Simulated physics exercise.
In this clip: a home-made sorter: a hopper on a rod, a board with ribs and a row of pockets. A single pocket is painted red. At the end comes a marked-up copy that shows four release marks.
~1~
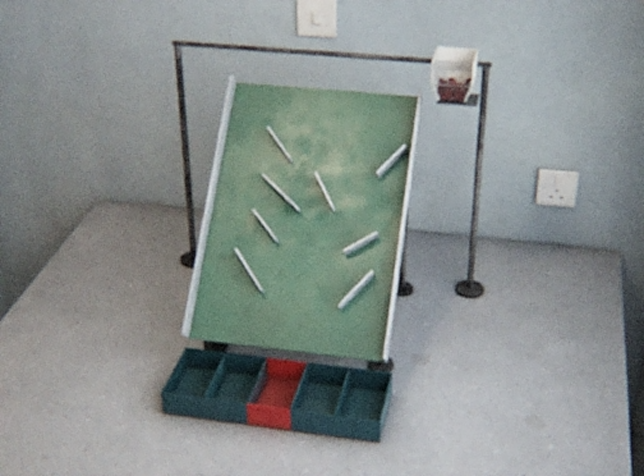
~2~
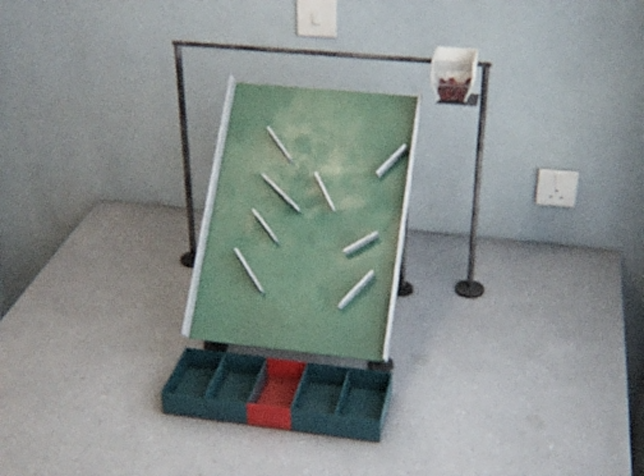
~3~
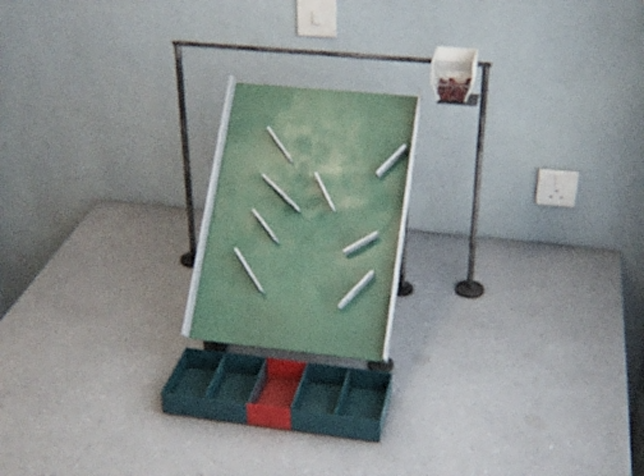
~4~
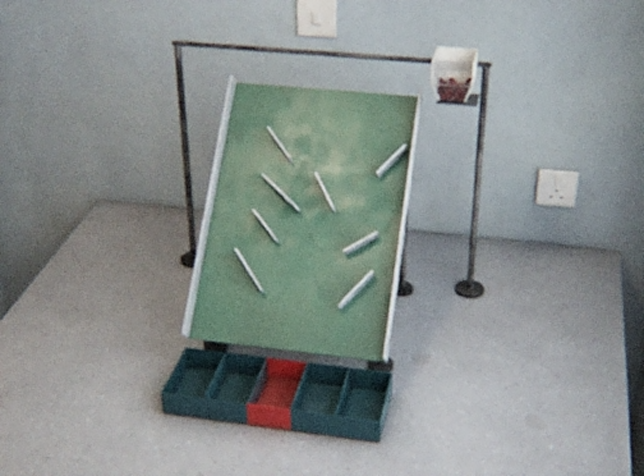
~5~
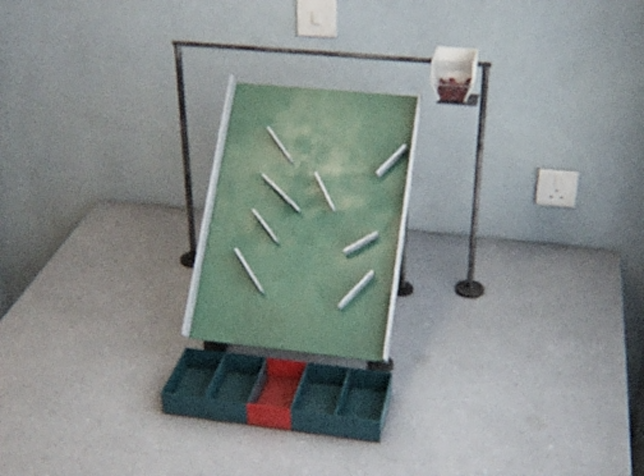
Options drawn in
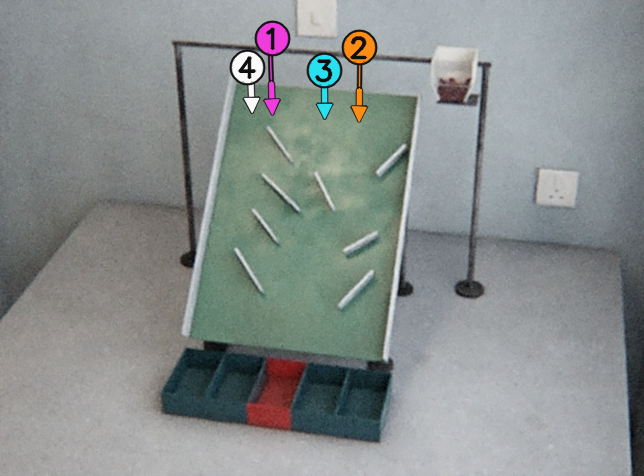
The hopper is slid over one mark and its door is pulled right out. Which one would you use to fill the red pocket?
The answer is mark 2.
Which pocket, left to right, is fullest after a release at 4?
The first.
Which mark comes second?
That is mark 3.
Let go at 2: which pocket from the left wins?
It is the third one.
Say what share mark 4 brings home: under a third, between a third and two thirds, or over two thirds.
Under a third.
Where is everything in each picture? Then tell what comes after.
In the first frame, hopper (452, 91), kidney beans, door shut.
In the second frame, ribs (268, 127) to (290, 158), (377, 173) to (405, 145), (262, 174) to (298, 208).
In the third frame, ribs (316, 172) to (333, 207), (253, 209) to (276, 239), (344, 251) to (377, 232).
In the fourth frame, ribs (235, 248) to (261, 289), (338, 306) to (372, 271).
In the fifth frame, red pocket (269, 416), number 3 of 5 from the left.
On the marked copy, mark 1 meets the board at (272, 109); mark 2 meets the board at (359, 116); mark 3 meets the board at (324, 113); mark 4 meets the board at (252, 107).
Choosing 1, roughly a quarter in the red pocket, roughly two thirds in other pockets, just a few held on the board, just a few outside the box.
Choosing 2, roughly two thirds in the red pocket, roughly a quarter in other pockets, about a tenth held on the board.
Choosing 3, roughly half in the red pocket, roughly a third in other pockets, about a tenth held on the board.
Choosing 4, roughly a quarter in the red pocket, roughly two thirds in other pockets, about a tenth outside the box.
